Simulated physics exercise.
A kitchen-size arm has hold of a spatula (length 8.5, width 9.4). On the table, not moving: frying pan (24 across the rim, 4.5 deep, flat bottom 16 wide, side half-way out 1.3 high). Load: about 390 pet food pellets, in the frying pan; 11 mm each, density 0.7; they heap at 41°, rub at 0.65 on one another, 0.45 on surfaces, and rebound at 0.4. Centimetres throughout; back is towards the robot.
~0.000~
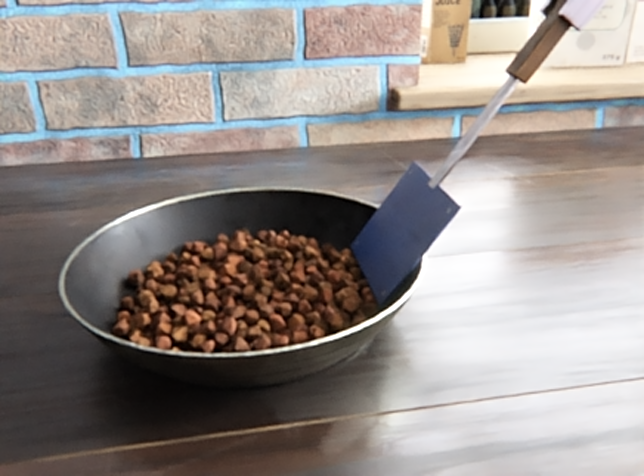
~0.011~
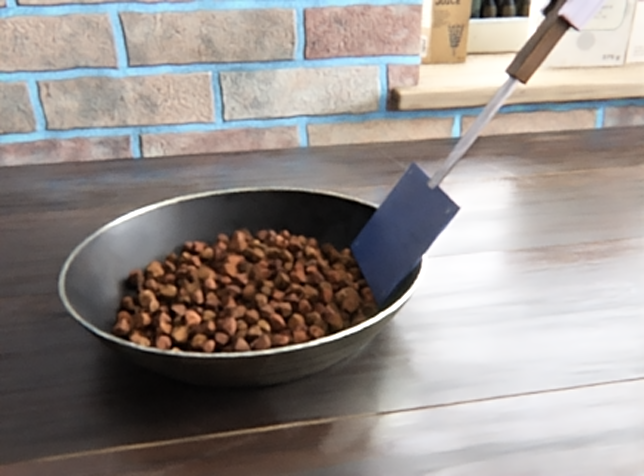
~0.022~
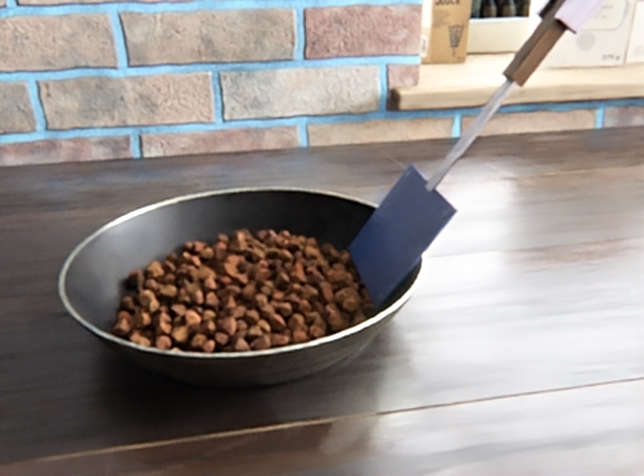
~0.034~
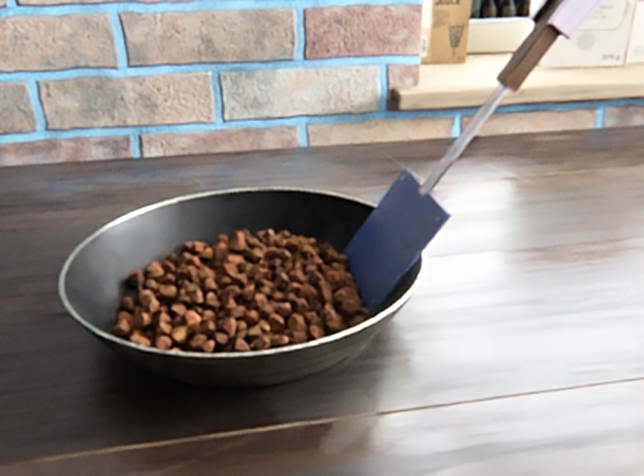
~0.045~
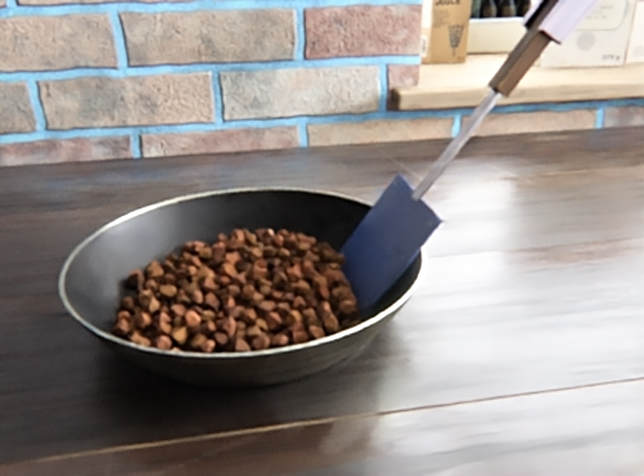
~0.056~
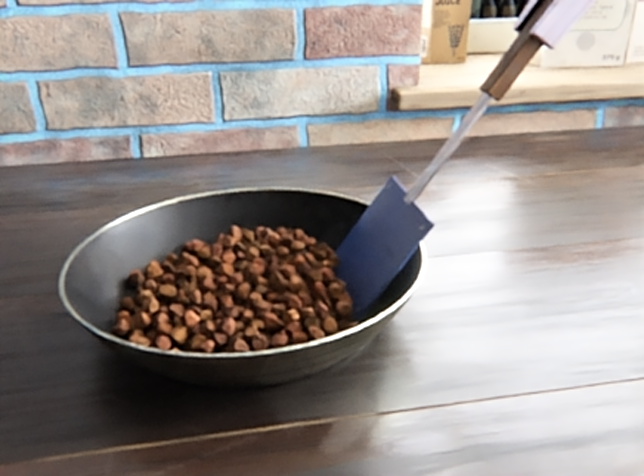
The video shows a frying pan of brown pet food pellets on a dark wooden table before a brick wall, as a blue spatula at its right side moves slightly left inside the pan, nudging the nearby pellets a little.
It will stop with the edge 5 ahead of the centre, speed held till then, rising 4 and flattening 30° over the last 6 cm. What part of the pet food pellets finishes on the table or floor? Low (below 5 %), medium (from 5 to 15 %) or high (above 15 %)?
On the table or floor the share is low, below 5 %.
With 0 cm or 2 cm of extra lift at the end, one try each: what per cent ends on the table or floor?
Some 0 and 0 per cent.
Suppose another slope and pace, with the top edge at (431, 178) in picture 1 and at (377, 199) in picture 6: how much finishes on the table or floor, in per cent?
Some 10 per cent.
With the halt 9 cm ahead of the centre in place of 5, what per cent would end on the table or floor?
Then about 30 per cent.
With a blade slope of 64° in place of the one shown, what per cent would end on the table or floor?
In that case some 0 per cent.
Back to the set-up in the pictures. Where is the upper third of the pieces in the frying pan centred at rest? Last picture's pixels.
At about (137, 279).
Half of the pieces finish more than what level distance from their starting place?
About 4 cm.
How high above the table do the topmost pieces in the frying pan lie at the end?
Roughly 5.5 cm.
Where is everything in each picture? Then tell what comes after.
In the first picture, spatula top edge at (436, 181), sloping 54°; upper third of the load around (246, 282), from x 120 to 370, top at y 235; 393 in the frying pan.
In the second picture, spatula top edge at (435, 182), sloping 54°; upper third of the load around (246, 282), from x 120 to 370, top at y 235.
In the third picture, spatula top edge at (432, 184), sloping 54°; upper third of the load around (248, 282), from x 120 to 370, top at y 235.
In the fourth picture, spatula top edge at (426, 189), sloping 54°; upper third of the load around (249, 282), from x 120 to 370, top at y 235.
In the fifth picture, spatula top edge at (419, 194), sloping 54°; upper third of the load around (254, 280), from x 120 to 370, top at y 235.
In the sixth picture, spatula top edge at (411, 197), sloping 54°; upper third of the load around (255, 279), from x 120 to 370, top at y 235; 393 in the frying pan.
After 0.15 s, sloping 54°, highest piece 10 above the table; 392 in the frying pan, 1 on the blade or in flight.
After 0.23 s, sloping 40°, highest piece 10 above the table; 392 in the frying pan, 1 on the blade or in flight.
After 0.48 s, sloping 24°, highest piece 5 above the table; 392 in the frying pan, 1 on the table or floor.
After 1.53 s, sloping 24°, highest piece 5 above the table; 392 in the frying pan, 1 on the table or floor.
At rest, 392 in the frying pan, 1 on the table or floor. That is 0 % on the table or floor.
